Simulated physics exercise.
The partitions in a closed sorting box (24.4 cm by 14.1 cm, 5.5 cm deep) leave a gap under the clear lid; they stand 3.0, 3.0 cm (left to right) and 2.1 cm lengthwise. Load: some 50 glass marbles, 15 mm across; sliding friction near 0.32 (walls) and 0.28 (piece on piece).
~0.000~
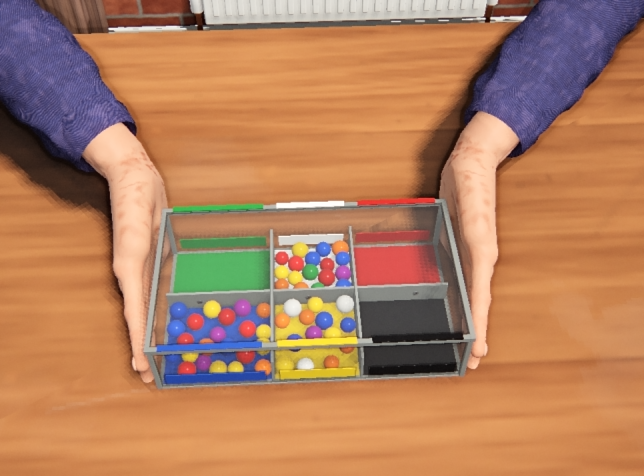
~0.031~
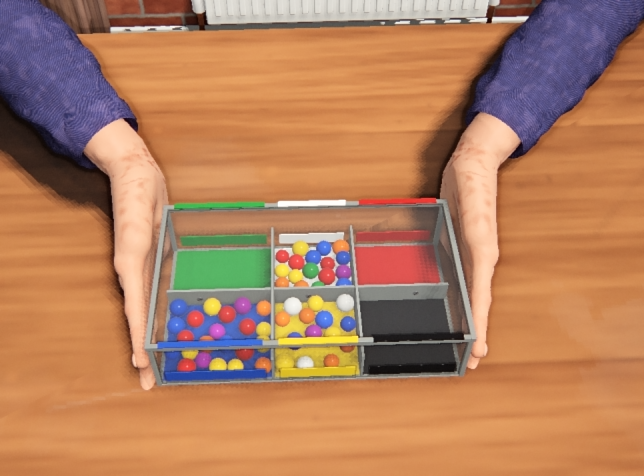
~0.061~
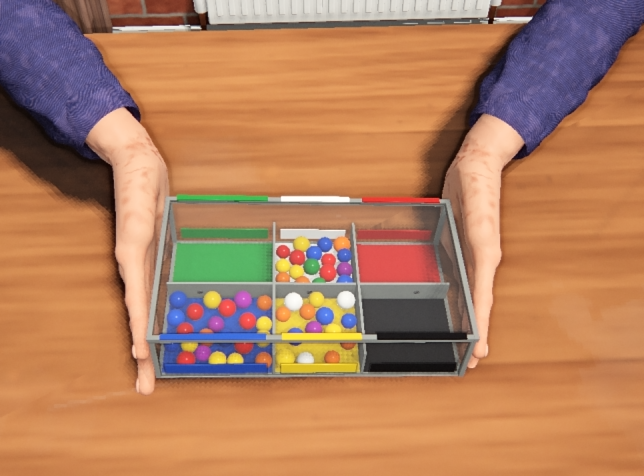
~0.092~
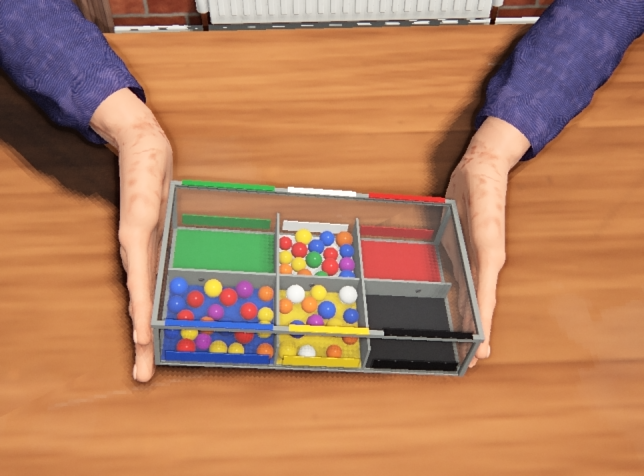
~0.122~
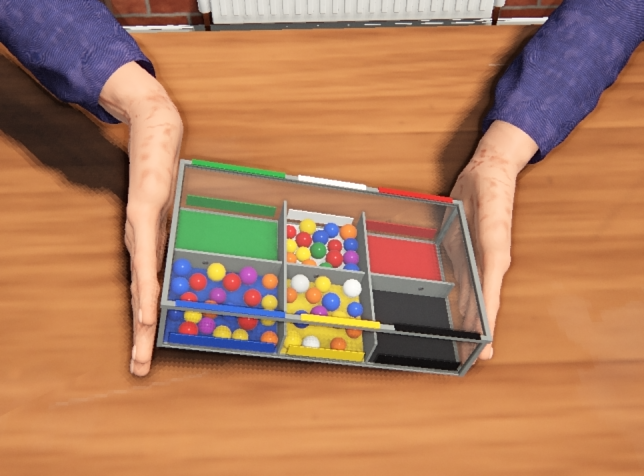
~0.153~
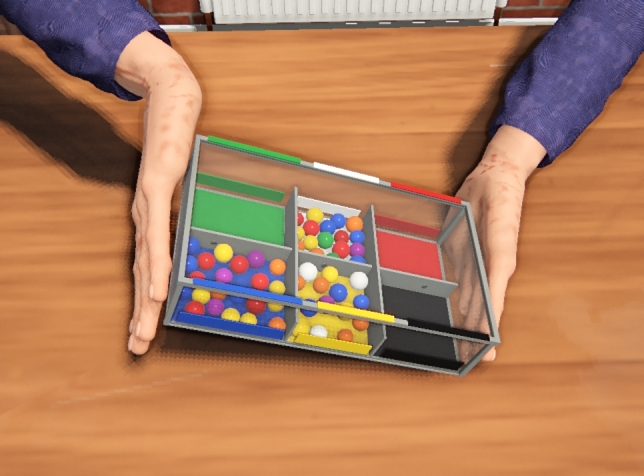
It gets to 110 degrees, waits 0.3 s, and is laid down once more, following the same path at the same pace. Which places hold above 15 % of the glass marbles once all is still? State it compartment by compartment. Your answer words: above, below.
Red - above; blue - below; green - below; yellow - below; white - below; black - above.
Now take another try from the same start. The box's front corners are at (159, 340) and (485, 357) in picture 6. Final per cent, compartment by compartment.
Red 0; blue 30; green 0; yellow 25; white 0; black 45.
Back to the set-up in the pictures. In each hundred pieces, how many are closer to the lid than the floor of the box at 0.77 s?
Roughly 80 percent of the pieces.
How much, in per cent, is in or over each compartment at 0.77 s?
Red = 25, blue = 10, green = 0, yellow = 25, white = 10, black = 35 (per cent).
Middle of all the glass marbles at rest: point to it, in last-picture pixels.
Somewhere near (406, 316) in the last picture.
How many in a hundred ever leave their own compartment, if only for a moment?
I'd say near 100 percent of them.
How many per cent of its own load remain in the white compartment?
0 %.
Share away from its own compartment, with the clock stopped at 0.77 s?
At that moment it's some 80 per cent.
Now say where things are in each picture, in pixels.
The first frame shows box tilt 0 degrees, front corners at (150, 349) and (470, 336); blue 40 %, yellow 25 %, white 30 %.
The second frame shows box tilt 1 degrees, front corners at (150, 346) and (470, 336).
The third frame shows box tilt 3 degrees, front corners at (152, 337) and (473, 336), lowest corner right front.
The fourth frame shows box tilt 8 degrees, front corners at (157, 322) and (478, 337), lowest corner right front.
The fifth frame shows box tilt 14 degrees, front corners at (167, 302) and (485, 337), lowest corner right front.
The sixth frame shows box tilt 21 degrees, front corners at (184, 279) and (493, 339), lowest corner right front; blue 40 %, yellow 25 %, white 30 %. Its pace works out near 220 degrees a second.
After 0.77 s, tilt 110 degrees; red 25 %, blue 10 %, yellow 25 %, white 10 %, black 35 %.
After 1.19 s, tilt 62 degrees; red 35 %, black 65 %.
Then, at 1.68 s, tilt 0 degrees; red 35 %, black 65 %.
At rest (2.3 s), red 35 %, blue 0 %, green 0 %, yellow 0 %, white 0 %, black 65 %.
